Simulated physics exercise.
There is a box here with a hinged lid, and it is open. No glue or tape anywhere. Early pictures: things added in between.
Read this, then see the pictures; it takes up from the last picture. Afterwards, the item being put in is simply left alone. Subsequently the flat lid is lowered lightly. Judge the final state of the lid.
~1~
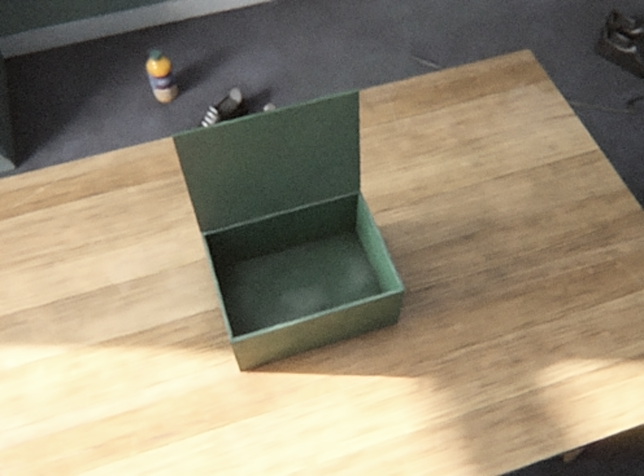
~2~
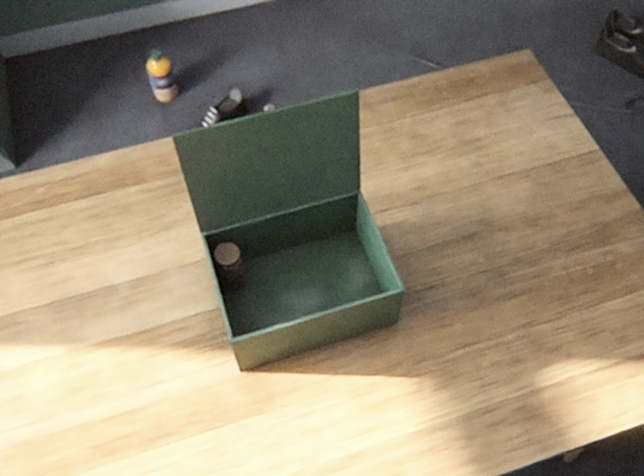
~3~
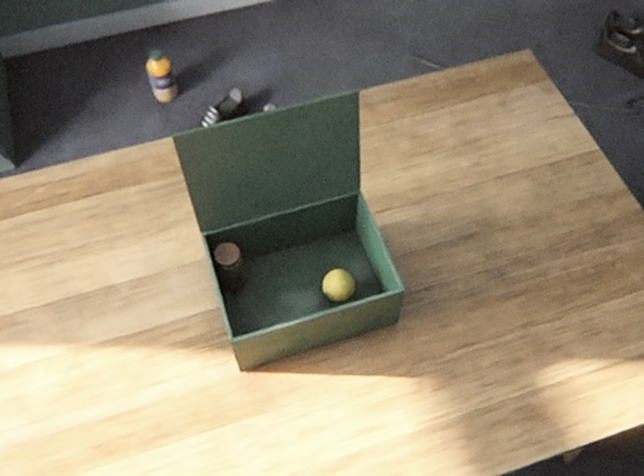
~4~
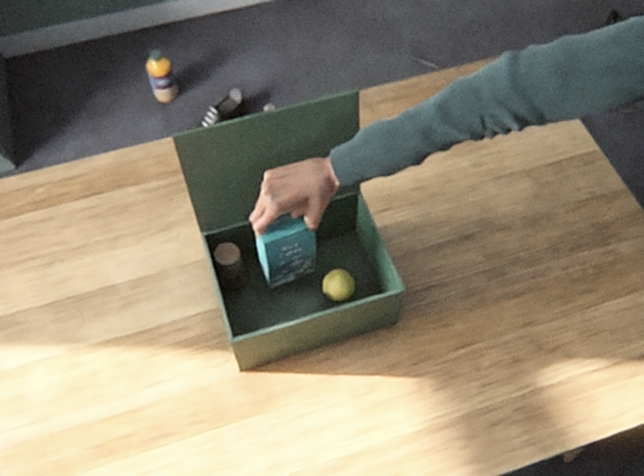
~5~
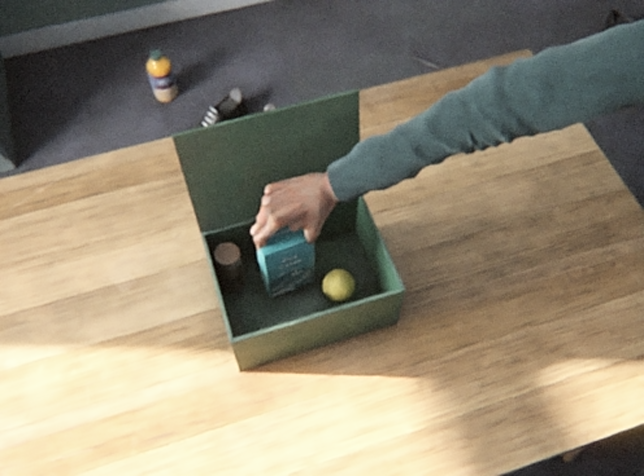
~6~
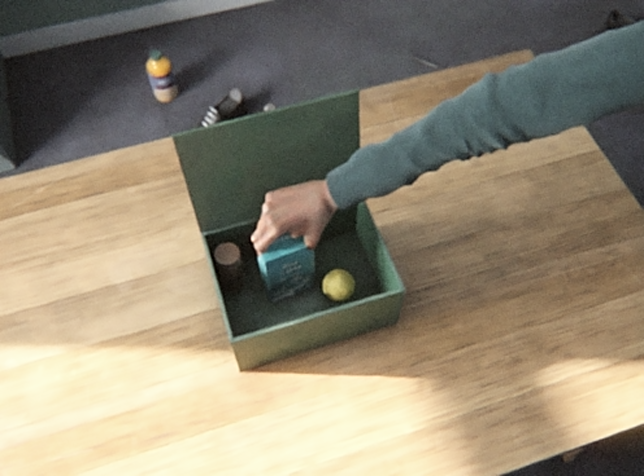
The lid finishes raised.
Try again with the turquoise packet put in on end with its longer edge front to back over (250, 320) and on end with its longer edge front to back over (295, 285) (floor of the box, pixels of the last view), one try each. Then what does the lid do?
First, the lid won't shut; second, the lid won't shut.
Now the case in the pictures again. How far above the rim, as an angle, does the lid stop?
Lid angle from rim - close to 30°.
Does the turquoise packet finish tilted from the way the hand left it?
By the end the turquoise packet has kept its angle.
Then, 1.20 s later than the last frame, lid starting down.
Then, 1.60 s later than the last frame, lid 60° above the rim.
Then, 1.80 s later than the last frame, lid 33° above the rim.
When it is over, lid 29° above the rim; all 3 as before. End places, in pixels of the last picture, turquoise packet near (287, 265).
